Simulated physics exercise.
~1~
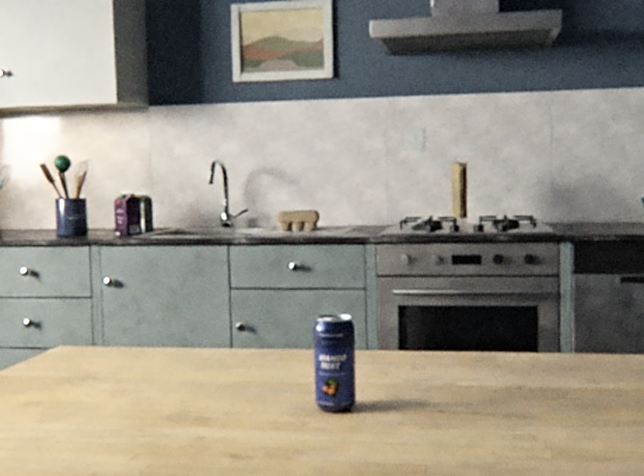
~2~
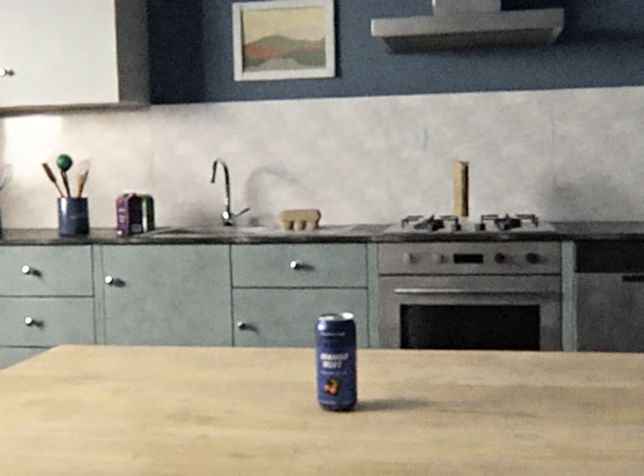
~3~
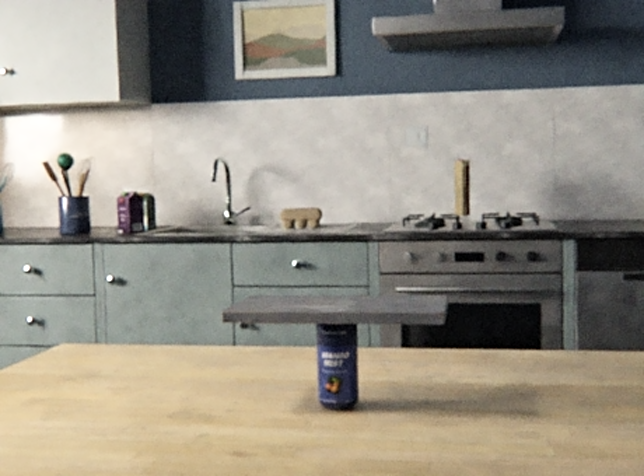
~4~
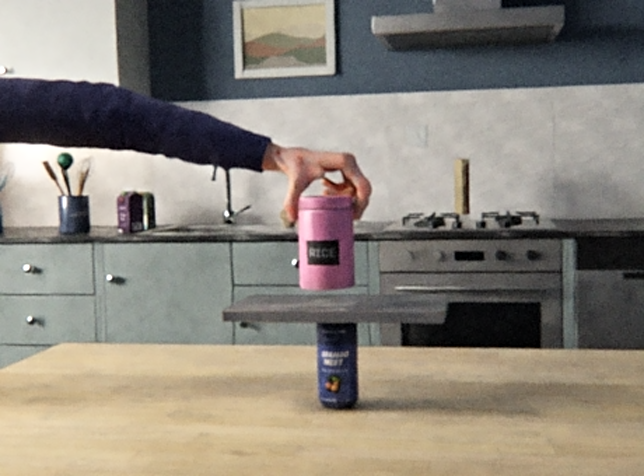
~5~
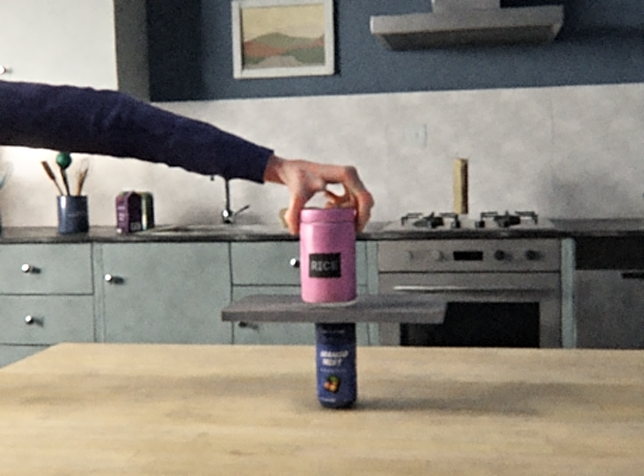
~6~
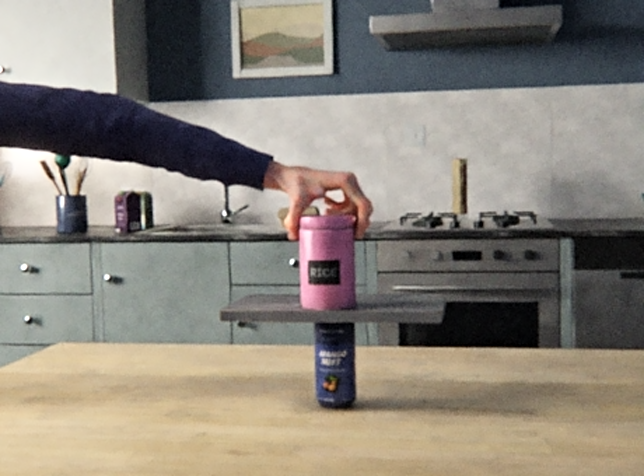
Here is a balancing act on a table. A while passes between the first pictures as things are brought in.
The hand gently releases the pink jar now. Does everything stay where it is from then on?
The stack carries the load.
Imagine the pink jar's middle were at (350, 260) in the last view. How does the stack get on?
After that, it remains intact.
Then, 0.40 s on from there, no change.
Then, 1.00 s on from there, pink jar resting near (328, 262).
Then, 2.20 s on from there, pink jar resting near (327, 262).
In the end, all 3 unmoved. At the end, from the last picture's camera, pink jar near (327, 261). The stack keeps its balance.
